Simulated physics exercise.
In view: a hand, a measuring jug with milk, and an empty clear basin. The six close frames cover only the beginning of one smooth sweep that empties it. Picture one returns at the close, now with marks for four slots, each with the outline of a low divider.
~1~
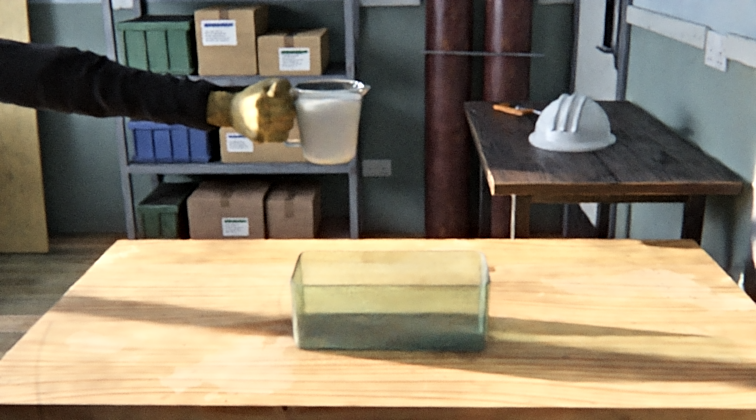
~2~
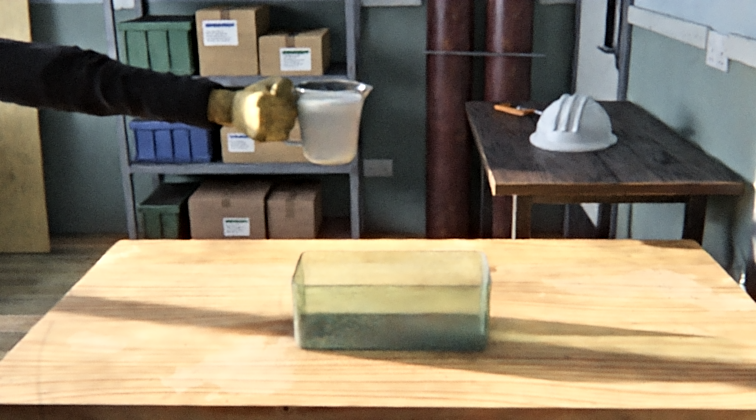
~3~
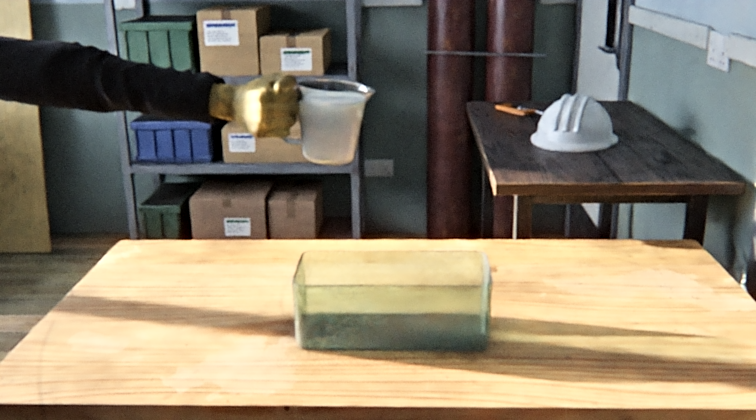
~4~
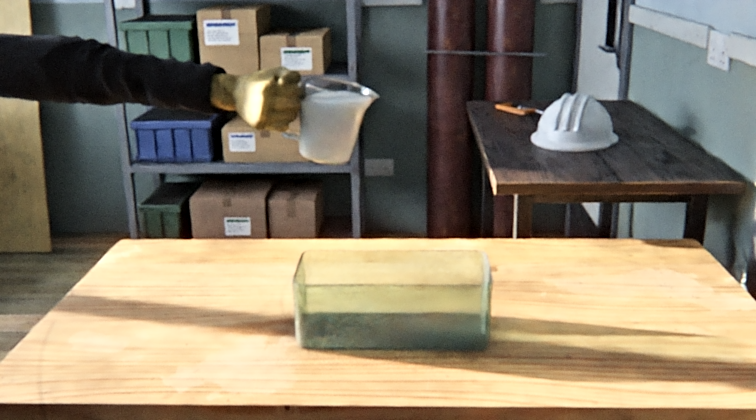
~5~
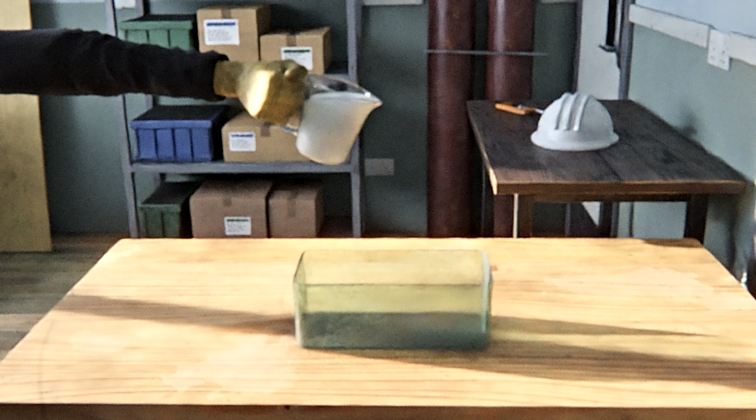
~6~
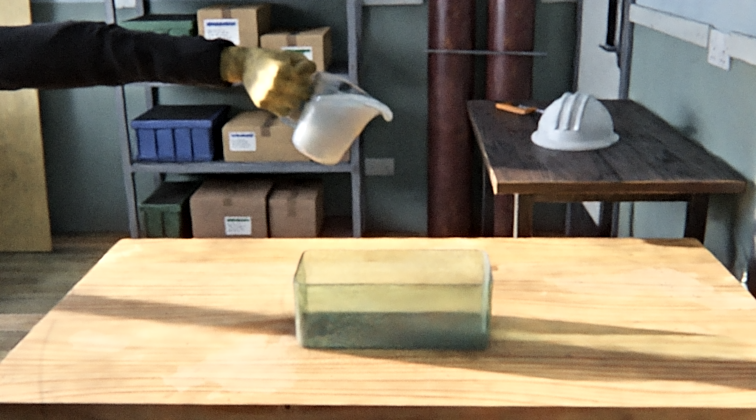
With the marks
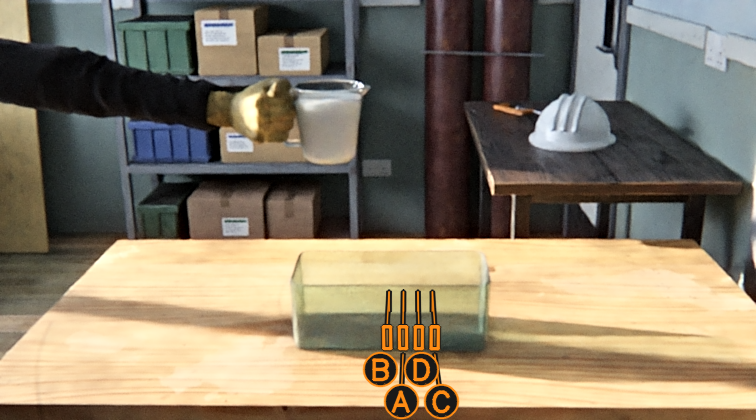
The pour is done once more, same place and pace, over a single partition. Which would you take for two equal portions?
C.
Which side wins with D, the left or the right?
The right side.
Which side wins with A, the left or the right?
The right one.
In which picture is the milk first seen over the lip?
In picture 6.
On the marked copy, A at (403, 353); B at (387, 353); C at (434, 354); D at (418, 354).
Choosing A, about 8 % ends left of the wall and 90 % right of it; 3 % is lost outside.
Choosing B, about 7 % ends left of the wall and 91 % right of it.
Choosing C, about 50 % ends left of the wall and 48 % right of it; 3 % is lost outside.
Choosing D, about 23 % ends left of the wall and 75 % right of it.
